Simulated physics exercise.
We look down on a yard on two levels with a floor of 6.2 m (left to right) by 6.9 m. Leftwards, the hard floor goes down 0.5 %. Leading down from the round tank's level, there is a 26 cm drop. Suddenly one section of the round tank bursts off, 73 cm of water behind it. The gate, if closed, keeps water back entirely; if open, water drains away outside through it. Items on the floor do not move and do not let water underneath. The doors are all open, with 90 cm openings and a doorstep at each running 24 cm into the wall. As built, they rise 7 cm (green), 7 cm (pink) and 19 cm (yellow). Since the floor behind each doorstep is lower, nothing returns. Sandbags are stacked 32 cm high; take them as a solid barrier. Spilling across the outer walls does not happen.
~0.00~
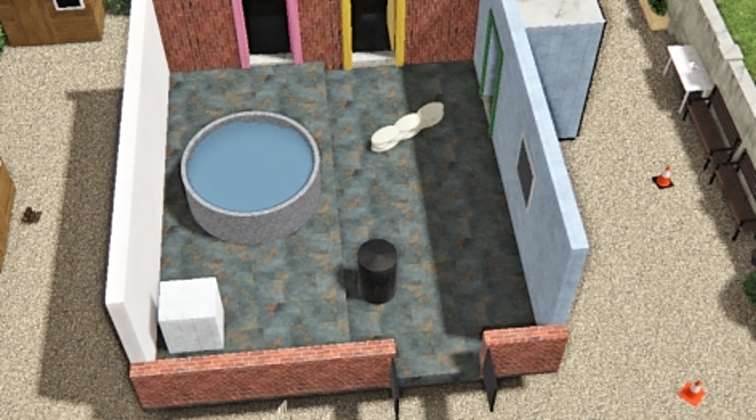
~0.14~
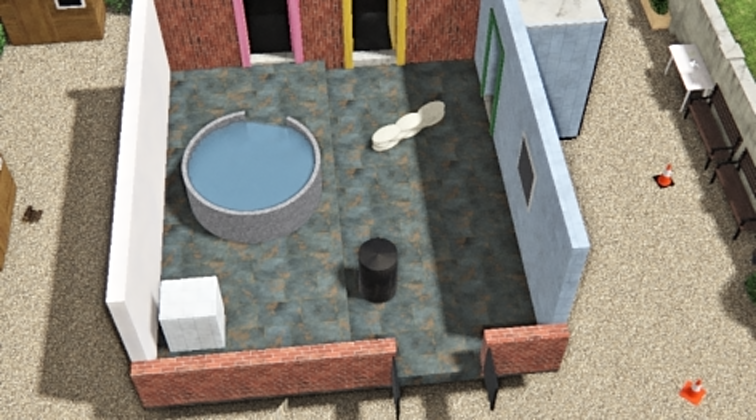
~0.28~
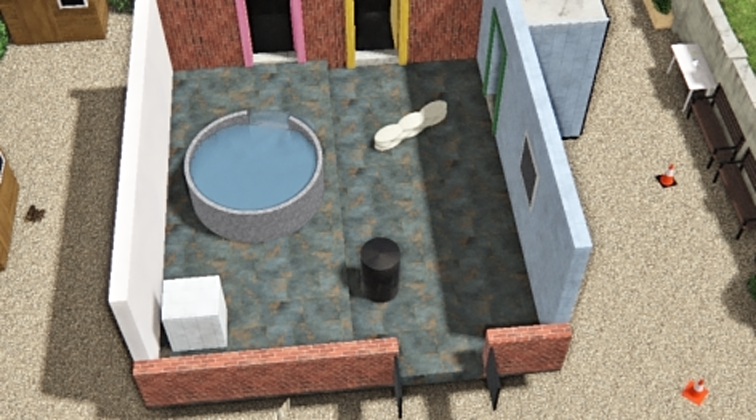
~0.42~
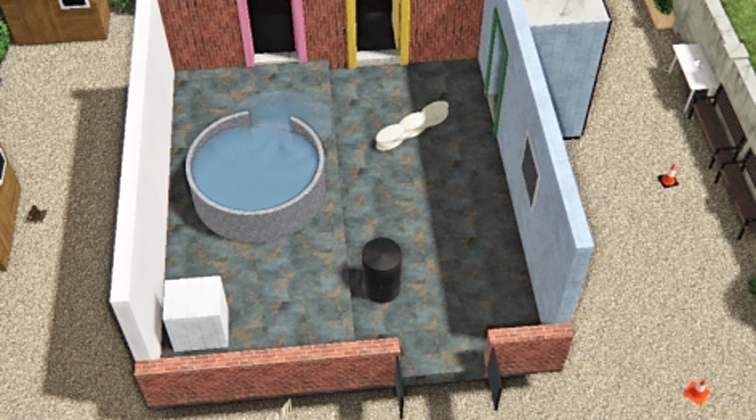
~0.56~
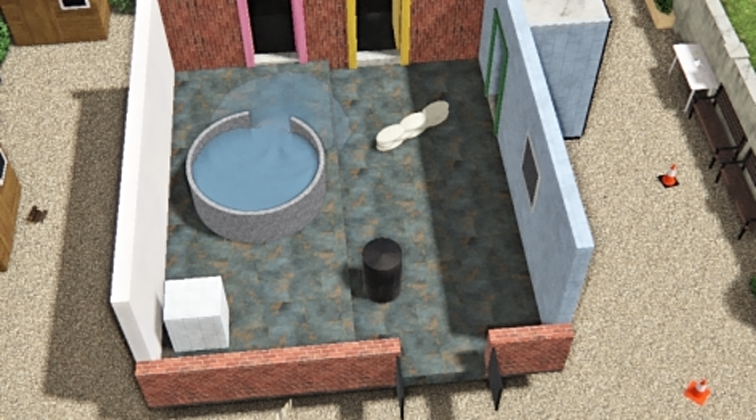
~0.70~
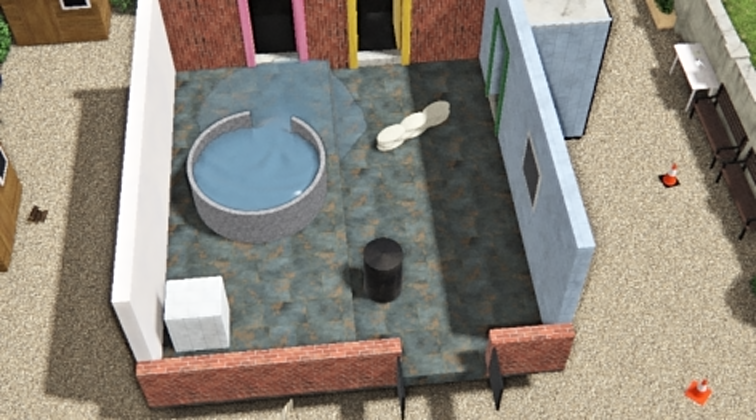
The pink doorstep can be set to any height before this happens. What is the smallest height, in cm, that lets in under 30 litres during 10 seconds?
27 cm.
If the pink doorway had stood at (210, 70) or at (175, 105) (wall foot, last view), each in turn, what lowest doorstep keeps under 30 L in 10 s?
First place around 16 cm, second around 15 cm.
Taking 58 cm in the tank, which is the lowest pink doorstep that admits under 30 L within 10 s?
About 21 centimetres.
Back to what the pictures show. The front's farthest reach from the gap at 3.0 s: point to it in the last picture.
The farthest wet point is roughly at (477, 59) in the last view.
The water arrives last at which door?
It is the green one.
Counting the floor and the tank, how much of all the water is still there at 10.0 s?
About 74 %.
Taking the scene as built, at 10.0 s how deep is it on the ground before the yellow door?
Lab note: Depth approx. 7.0 cm.
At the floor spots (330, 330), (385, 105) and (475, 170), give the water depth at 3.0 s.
About 0, 2 and 0 cm.
After 1.4 s water covers 25 % of the floor, deepest (36 cm) near (278, 138); 15 cm at the pink door, 82 litres in over its 7 cm doorstep.
After 3.0 s water covers 35 % of the floor, deepest (31 cm) near (477, 59); 22 cm at the pink door, 322 litres in over its 7 cm doorstep.
After 10.0 s water covers 90 % of the floor, deepest (10 cm) near (339, 82); 10 cm at the pink door, 584 litres in over its 7 cm doorstep.
At the pink door as built, the water arrived by 0.7 s and peaked near 23 cm at 3.2 s.
Run again over the same 10 s with other heights there, 55 litres in over 24.5 cm, 4 litres over 33.5 cm. The limit of 30 litres is kept from about 27 cm up.
